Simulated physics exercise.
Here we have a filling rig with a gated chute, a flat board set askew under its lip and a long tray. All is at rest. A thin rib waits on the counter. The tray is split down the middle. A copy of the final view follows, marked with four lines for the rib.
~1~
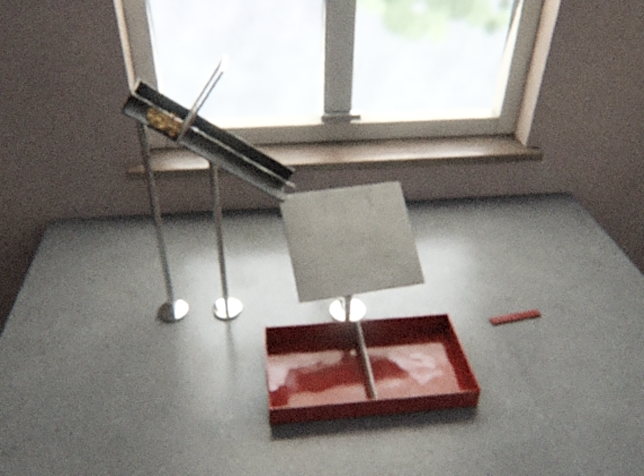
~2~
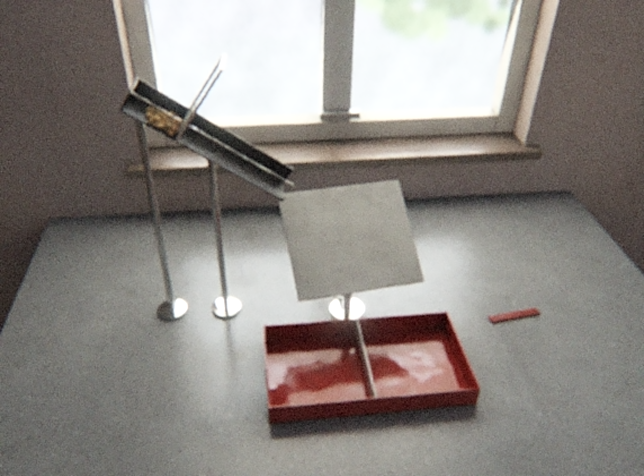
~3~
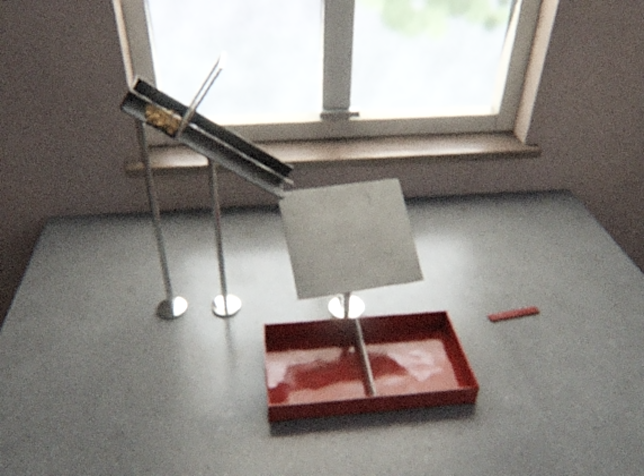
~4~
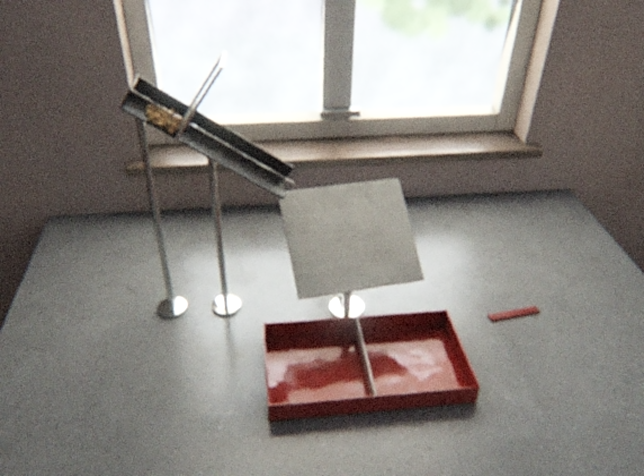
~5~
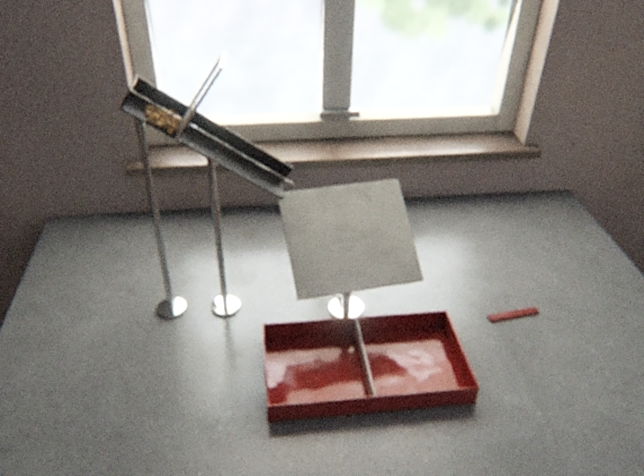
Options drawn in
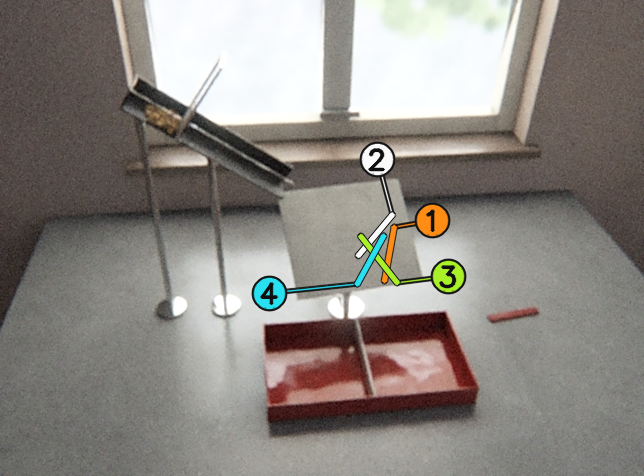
Nothing moves as a gated chute, a tilted board and a divided red tray stand still.
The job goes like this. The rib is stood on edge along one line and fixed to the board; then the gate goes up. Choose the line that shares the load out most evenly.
Take 2.
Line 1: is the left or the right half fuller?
Right.
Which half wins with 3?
The right half.
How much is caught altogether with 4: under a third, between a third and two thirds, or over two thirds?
It is over two thirds.
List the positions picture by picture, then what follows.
Load behind the gate at (169, 122), dried chickpeas; lip of the chute at (284, 194), sloping gently, in the first frame.
Middle of the board at (351, 238), tilted fairly steeply; middle of its low edge at (363, 291); of its high edge at (339, 187), in the second frame.
Front corners of the tray at (268, 406) and (479, 387); front end of its middle wall at (376, 396); gate still shut at (192, 109), in the third frame.
Middle of the load at (168, 119); lip at (283, 190), in the fourth frame.
Middle of the load at (167, 119); lip at (282, 191), in the fifth frame.
On the marked copy, line 1 from (394, 227) to (384, 280); line 2 from (392, 214) to (358, 255); line 3 from (360, 236) to (397, 282); line 4 from (383, 236) to (357, 283).
With 1, of what is caught, a small part in the left half, nearly all in the right.
With 2, of what is caught, about half in the left half, about half in the right.
With 3, of what is caught, a stray few in the left half, nearly all in the right.
With 4, of what is caught, nearly all in the left half, a small part in the right.
